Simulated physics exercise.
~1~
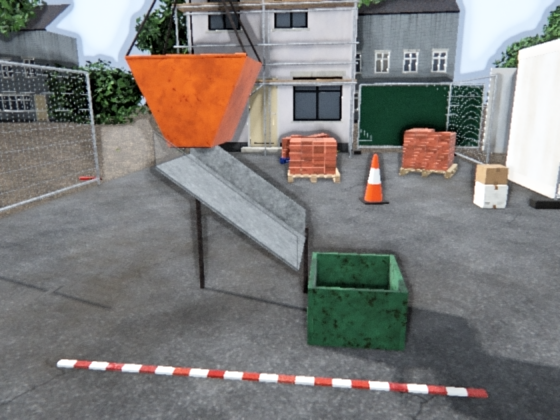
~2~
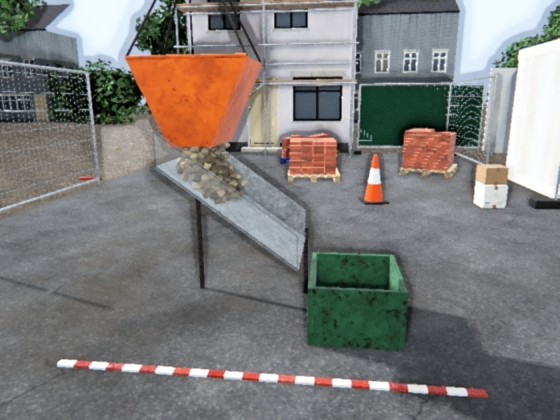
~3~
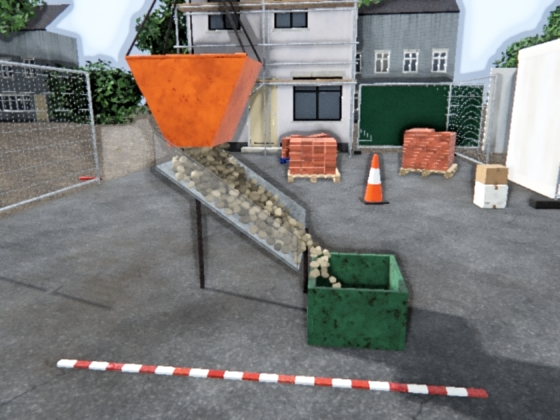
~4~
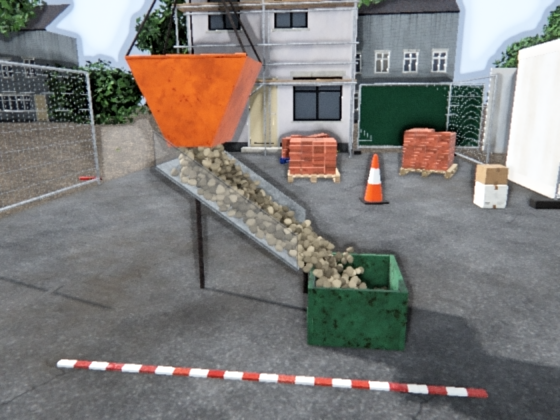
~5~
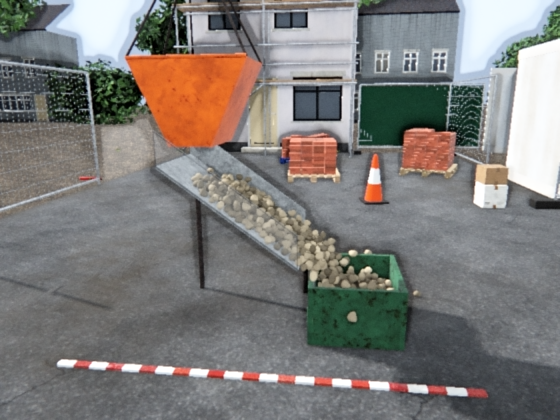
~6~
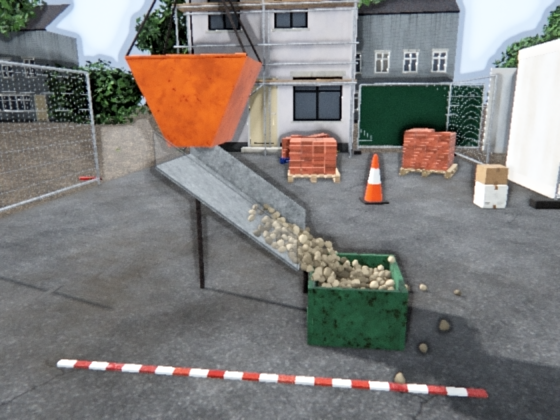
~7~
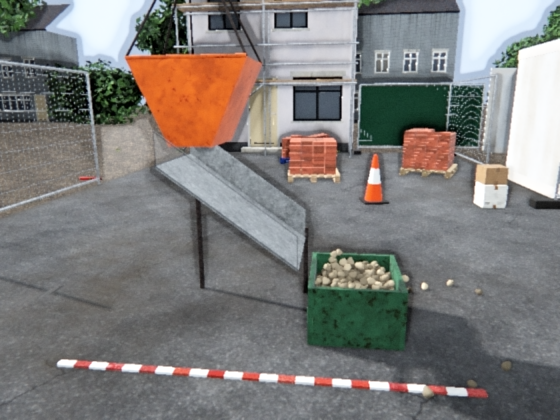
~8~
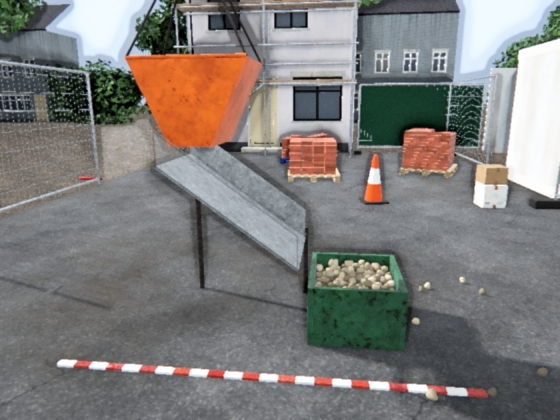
Pale, rounded stones dropped from an orange hopper onto a sloping grey metal chute, slid down to the right and poured into a green bin, nearly filling it, while a few bounced out and scattered on the ground to the right.
